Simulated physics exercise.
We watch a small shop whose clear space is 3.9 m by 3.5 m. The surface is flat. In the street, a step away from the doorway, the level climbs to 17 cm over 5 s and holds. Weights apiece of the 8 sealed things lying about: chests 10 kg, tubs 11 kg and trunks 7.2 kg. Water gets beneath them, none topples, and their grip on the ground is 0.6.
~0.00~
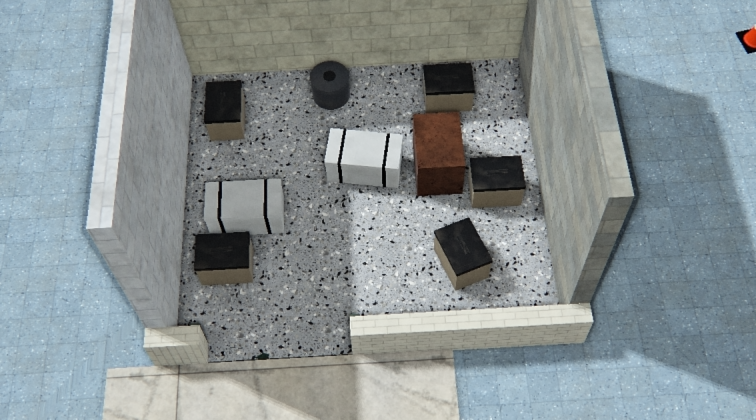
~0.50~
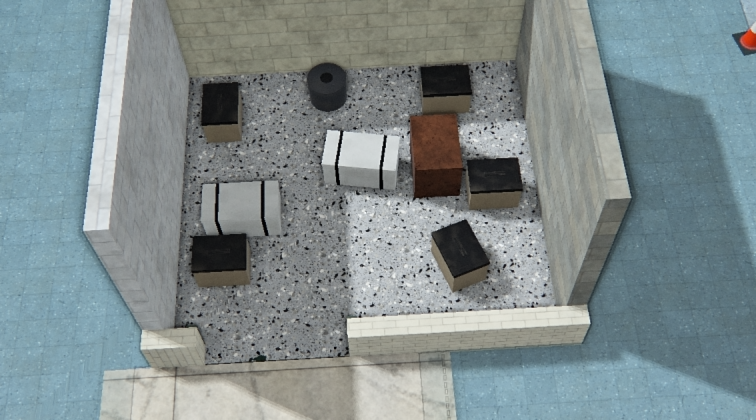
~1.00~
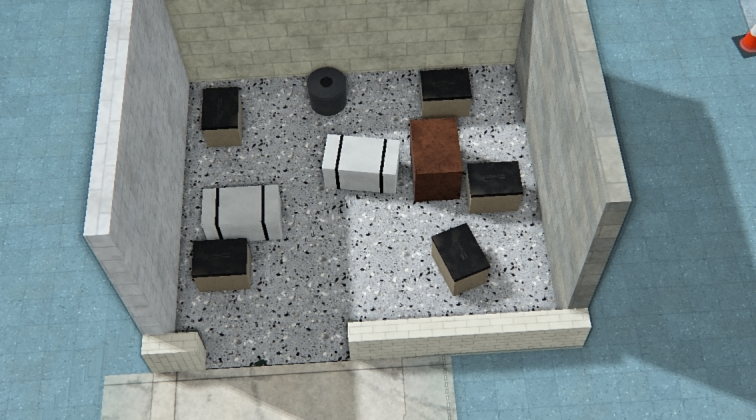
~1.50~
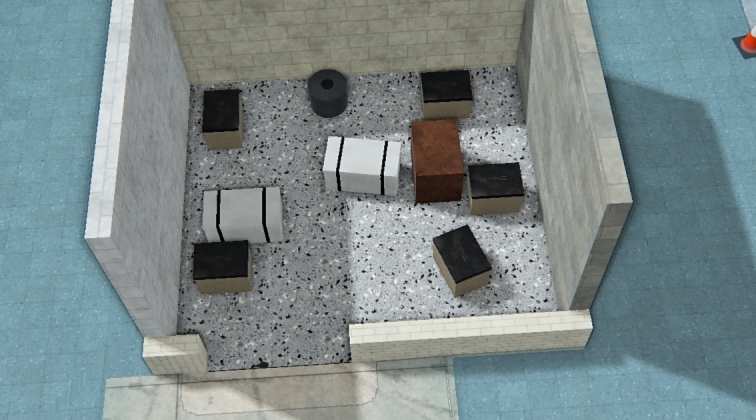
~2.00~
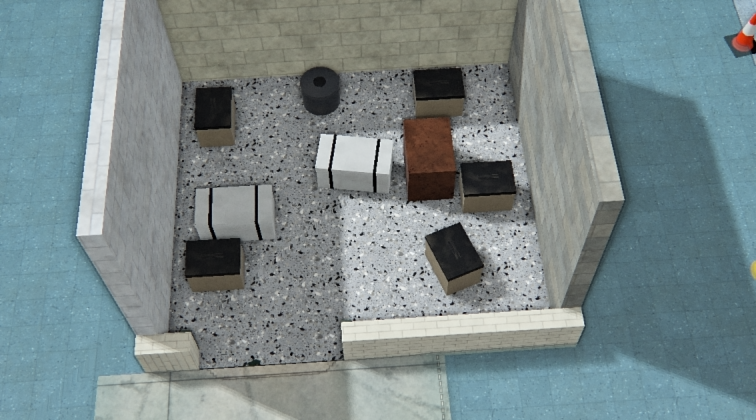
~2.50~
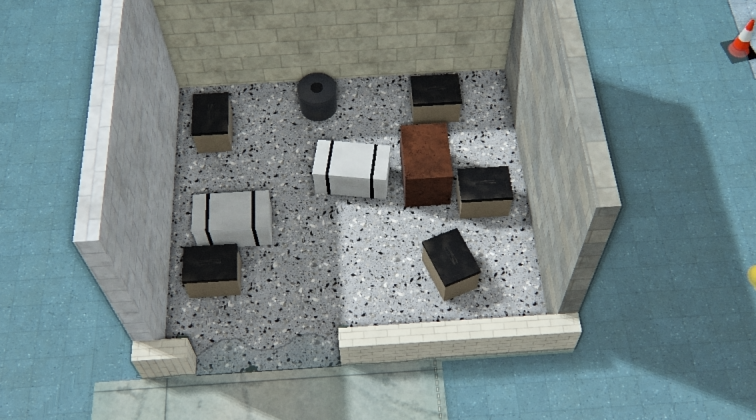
At first, a roofless room with a speckled floor holds black-topped boxes, two white chests with dark straps, a reddish-brown block and a dark round tub, all still. The view drifts slightly, and nothing inside shifts. Then a thin wet patch appears on the floor at the doorway gap.
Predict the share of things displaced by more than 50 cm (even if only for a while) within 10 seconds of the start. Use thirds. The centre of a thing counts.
It is two thirds or above.
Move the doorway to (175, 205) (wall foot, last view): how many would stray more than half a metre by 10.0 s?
Then 4.
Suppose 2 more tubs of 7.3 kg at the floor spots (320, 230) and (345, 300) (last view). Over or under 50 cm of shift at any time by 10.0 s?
In turn: Past it, under.
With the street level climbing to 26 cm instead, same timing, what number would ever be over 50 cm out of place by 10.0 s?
Then 7.
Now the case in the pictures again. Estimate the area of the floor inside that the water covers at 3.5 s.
Some 1.5 m2.
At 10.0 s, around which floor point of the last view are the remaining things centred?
At about (393, 153).
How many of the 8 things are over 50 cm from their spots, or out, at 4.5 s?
I count 0.
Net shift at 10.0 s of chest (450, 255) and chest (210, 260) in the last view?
In turn: 0 cm, 150 cm.
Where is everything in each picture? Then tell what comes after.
The first picture shows a chest at (222, 250), on the bottom; a tub at (329, 76), on the bottom; 0.0 m2 under water; 0 of 8 have shifted.
The second picture shows a chest at (219, 252), on the bottom; a tub at (327, 78), on the bottom; 0.0 m2 under water; 0 of 8 have shifted.
The third picture shows a chest at (219, 256) rests on the ground; a tub at (326, 82) rests on the ground; 0.0 m2 under water; 0 of 8 have shifted.
The fourth picture shows a chest at (221, 259), on the bottom; a tub at (327, 84), on the bottom; water covers 0.0 m2; 0 of 8 have shifted.
The fifth picture shows a chest at (213, 257) rests on the ground; a tub at (320, 82), on the bottom; water covers 0.0 m2; 0 of 8 have shifted.
The sixth picture shows a chest at (210, 262), on the bottom; a tub at (317, 88), on the bottom; water covers 0.1 m2; 0 of 8 have shifted.
After 3.5 s 0 of 8 are over 50 cm from their spots; 0 afloat.
After 4.5 s 0 of 8 are over 50 cm from their spots; 0 afloat.
After 7.0 s 3 of 8 are over 50 cm from their spots; 4 afloat.
After 10.0 s 6 of 8 are over 50 cm from their spots, and 6 have been at some point; 6 afloat.
